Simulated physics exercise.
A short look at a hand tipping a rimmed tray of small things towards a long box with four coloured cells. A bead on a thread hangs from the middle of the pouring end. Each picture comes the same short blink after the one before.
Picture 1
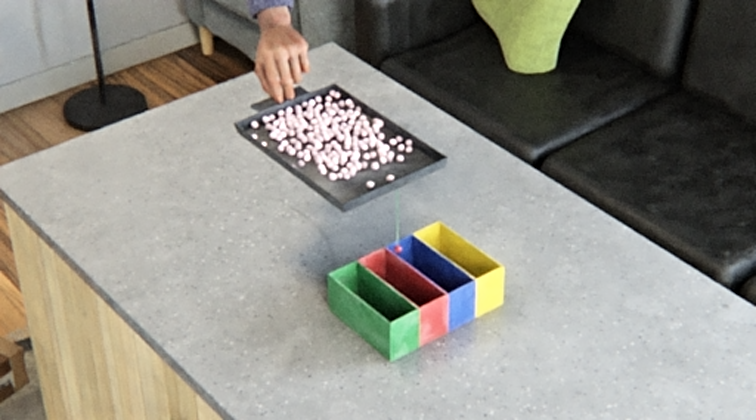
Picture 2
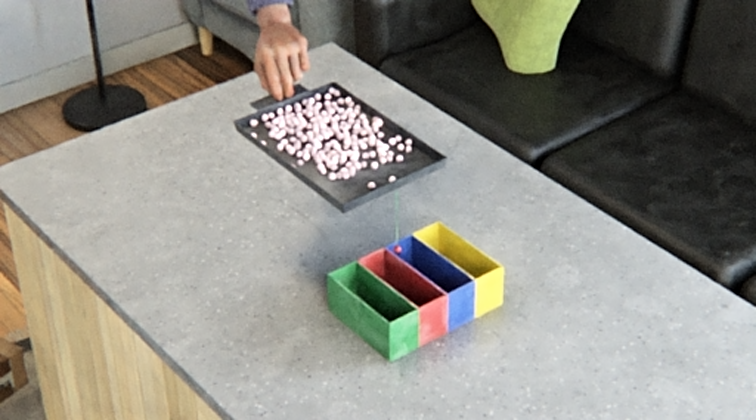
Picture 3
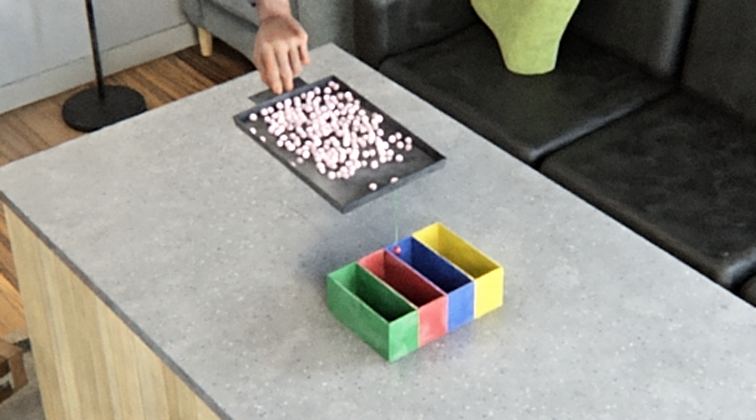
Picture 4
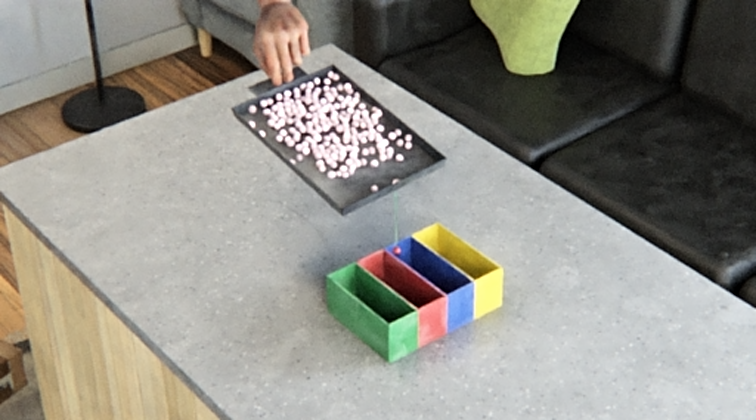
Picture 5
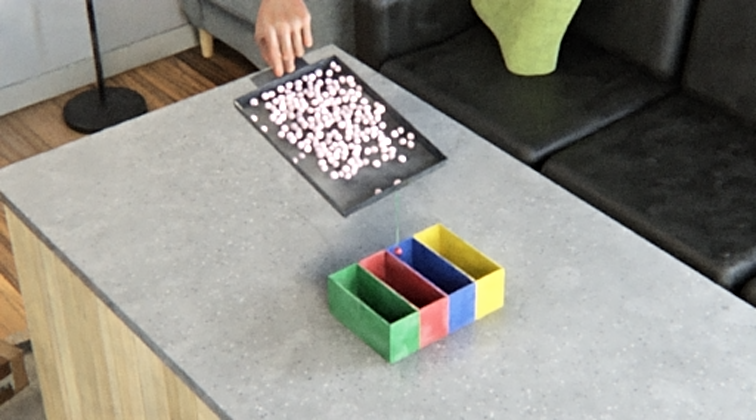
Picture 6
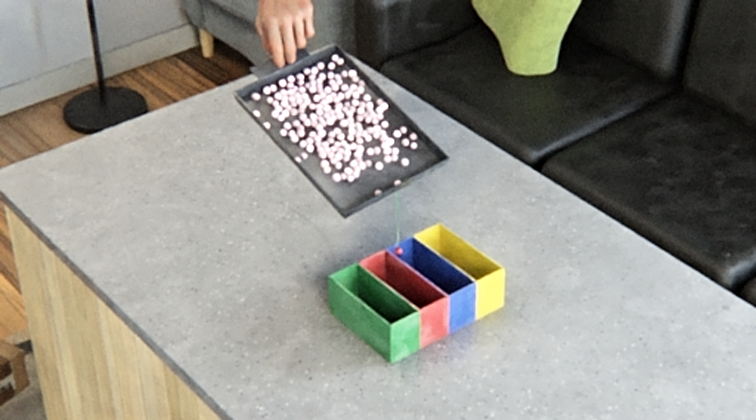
On a grey stone tabletop, a hand gradually tilting a dark tray of small pale beads above a green, red, blue and yellow box.
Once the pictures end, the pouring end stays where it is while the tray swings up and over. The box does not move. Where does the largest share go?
Fullest: The green cell.
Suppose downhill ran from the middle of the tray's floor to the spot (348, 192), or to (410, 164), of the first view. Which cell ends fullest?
One: Green. Two: The cell in yellow.
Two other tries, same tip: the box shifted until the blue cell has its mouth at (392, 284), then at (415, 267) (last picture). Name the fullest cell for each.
The first try: The red one. The second: That green cell.
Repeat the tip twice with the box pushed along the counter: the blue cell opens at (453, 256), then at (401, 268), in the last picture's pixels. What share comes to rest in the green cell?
About 30 and 30 per cent.
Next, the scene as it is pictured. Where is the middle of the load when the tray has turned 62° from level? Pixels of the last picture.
Roughly at (371, 200).
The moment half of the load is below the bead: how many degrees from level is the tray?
Around 90° of tilt.
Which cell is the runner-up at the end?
The runner-up: The cell in red.
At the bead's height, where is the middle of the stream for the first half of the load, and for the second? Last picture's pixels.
Around (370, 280) and then (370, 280).
Soon after the last picture, tray tipped steeply; about two thirds on the tray; a small part in the green cell; a small part in the red cell; a stray few in the blue cell; about a quarter falling or outside the box.
A little later, tray tipped past a quarter turn; a small part on the tray; about a third in the green cell; about a quarter in the red cell; a stray few in the blue cell; a stray few in the yellow cell; about a quarter falling or outside the box.
Later still, tray tipped past a quarter turn; about half in the green cell; about a quarter in the red cell; a small part in the blue cell; a stray few in the yellow cell; about a quarter falling or outside the box.
By the end, tray tipped past a quarter turn; about half in the green cell; about a quarter in the red cell; a small part in the blue cell; a stray few in the yellow cell; about a quarter outside the box.
